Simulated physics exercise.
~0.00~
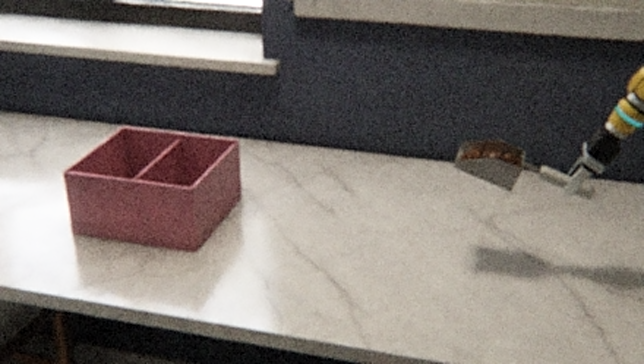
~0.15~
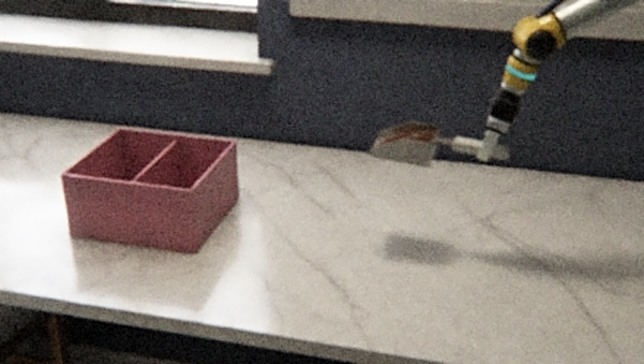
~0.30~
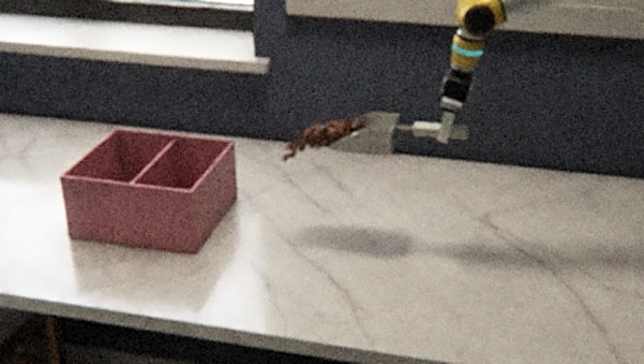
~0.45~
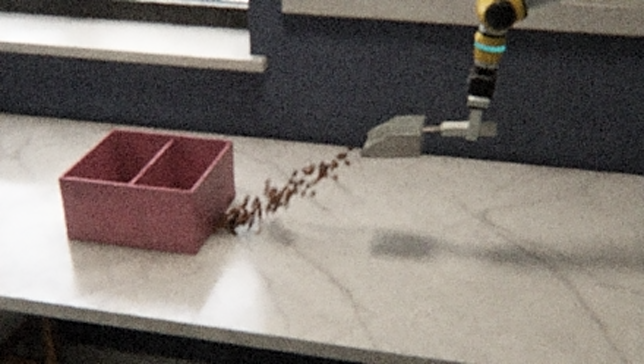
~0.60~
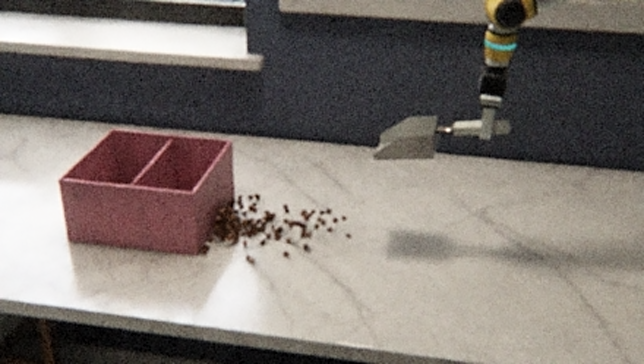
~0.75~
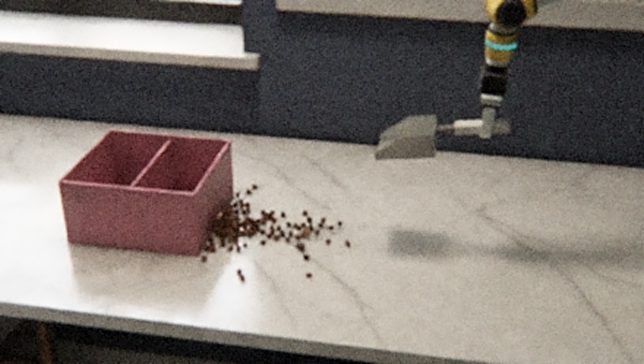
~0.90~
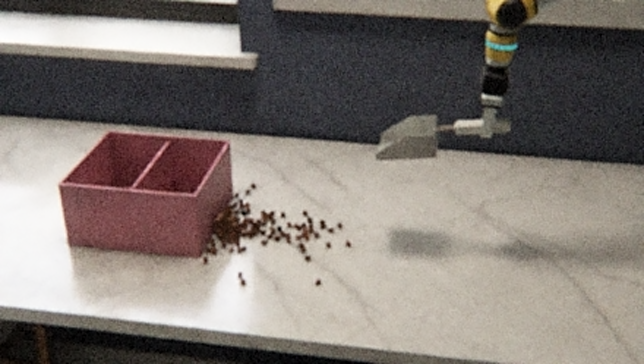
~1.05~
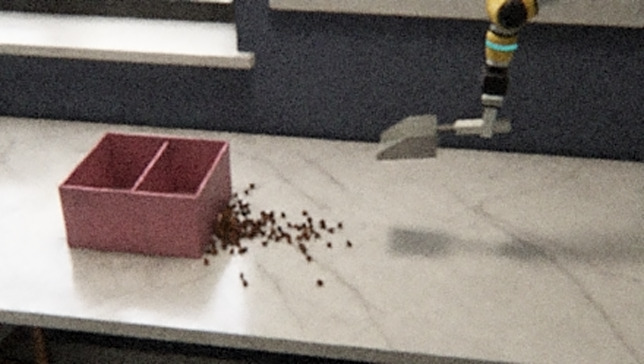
A robot arm swings a scoop left and flings brown pellets onto the table beside a red divided box.
